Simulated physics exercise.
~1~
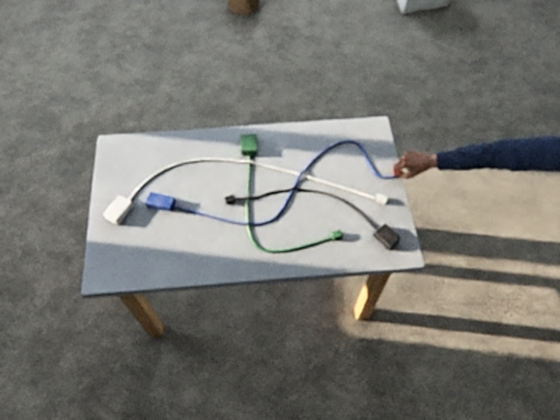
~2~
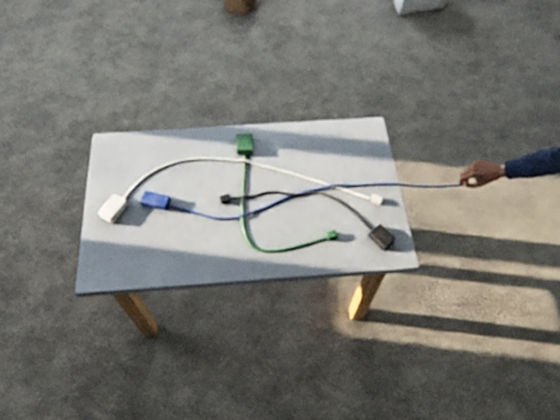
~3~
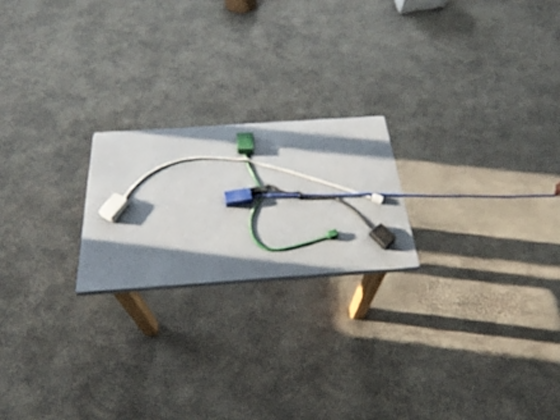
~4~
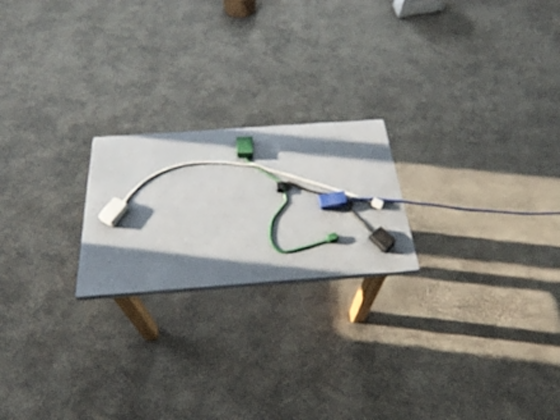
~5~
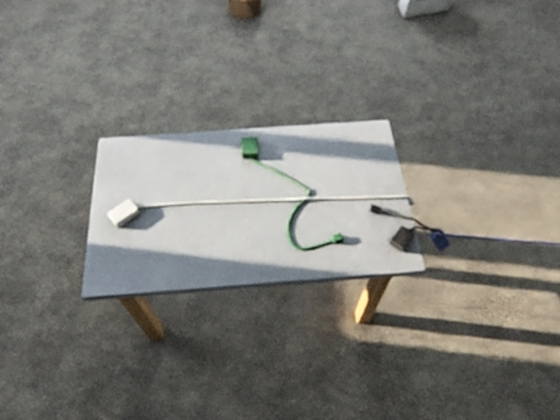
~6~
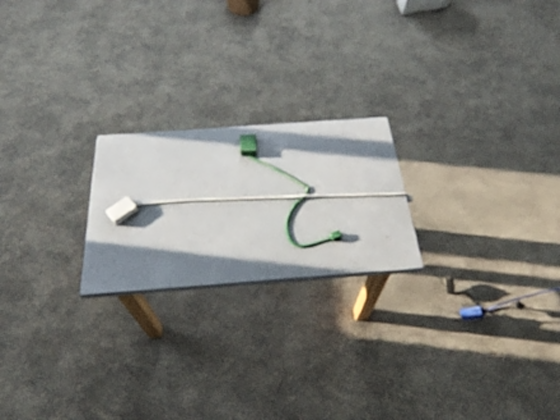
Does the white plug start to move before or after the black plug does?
The white plug starts to move after the black plug, which is already being dragged to the right while the white plug is still in its place.
In the video, a hand draws the blue lead rightwards from among four crossing leads on a table, dragging its charger and the black lead along until both drop off the right side, while the white lead is pulled straight and the green charger stays put.
